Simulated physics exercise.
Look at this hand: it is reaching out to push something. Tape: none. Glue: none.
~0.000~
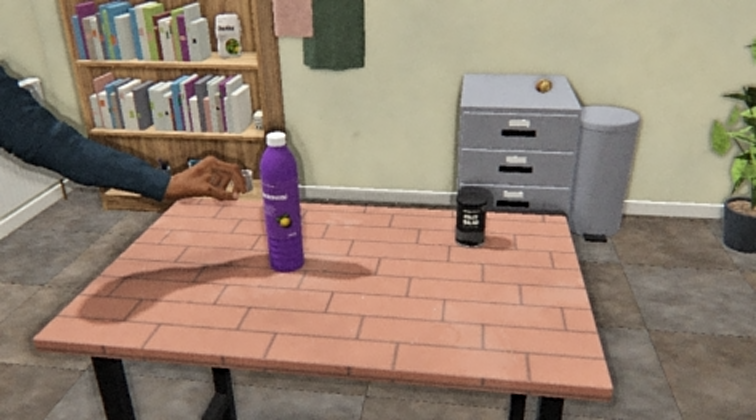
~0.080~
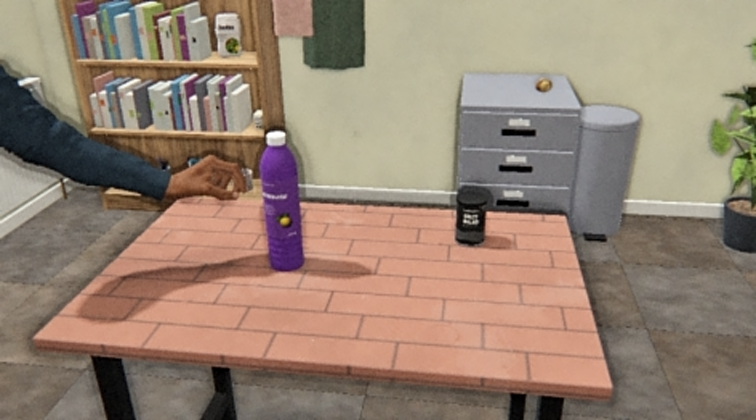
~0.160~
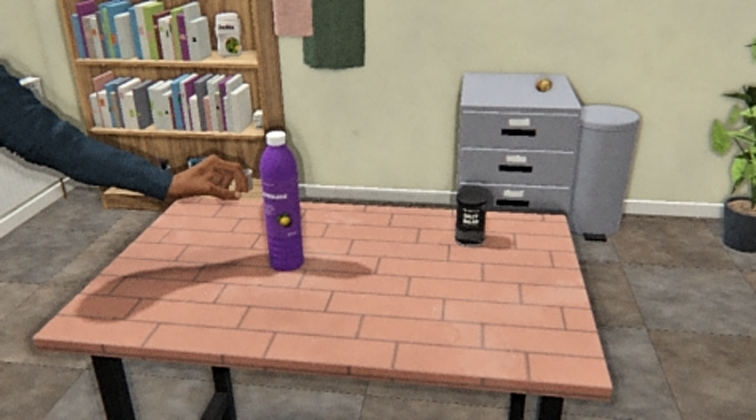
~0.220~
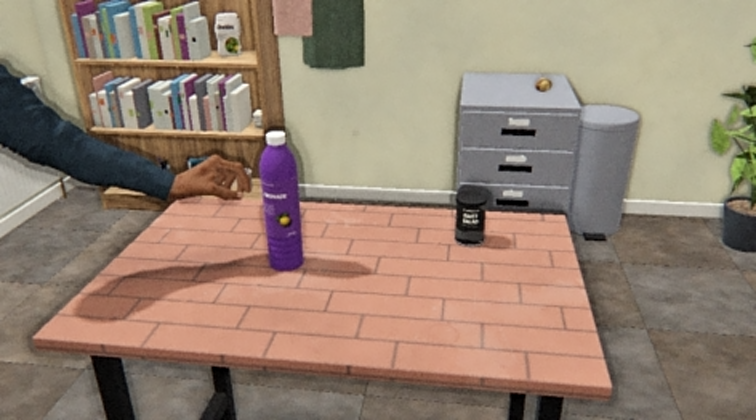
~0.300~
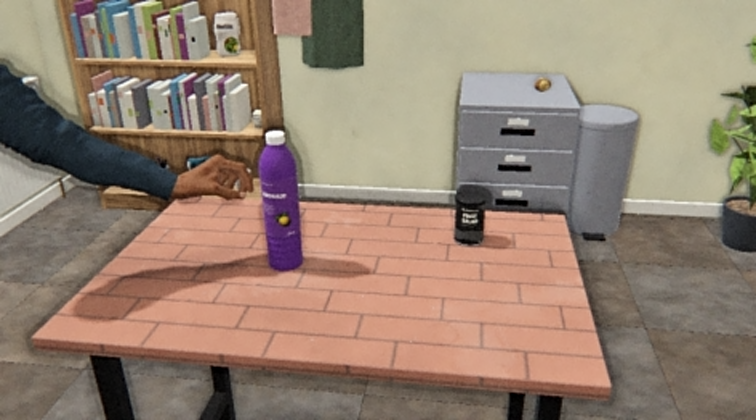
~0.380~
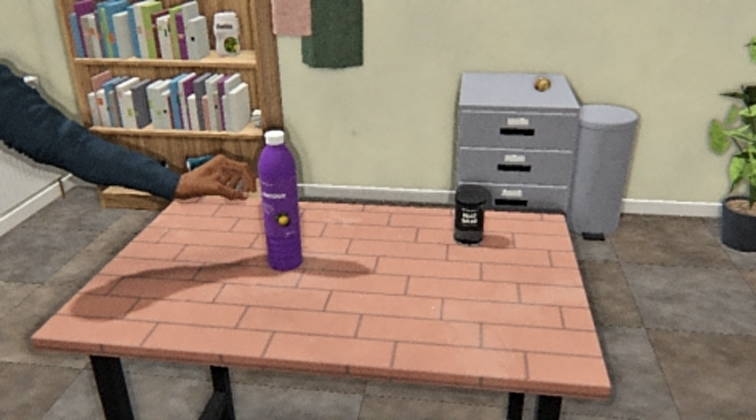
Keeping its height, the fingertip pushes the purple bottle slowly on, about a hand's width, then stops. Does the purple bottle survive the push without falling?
It ends up knocked down.
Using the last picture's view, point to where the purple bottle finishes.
Near pixel (375, 253).
Around 1.28 s, purple bottle rocked 22° from its first pose near (308, 202).
Around 1.58 s, purple bottle rocked 74° from its first pose near (361, 236).
Finally (2.5 s), down or leaning hard on the table, purple bottle. Final places as the last picture's camera would see them, purple bottle near (375, 253).
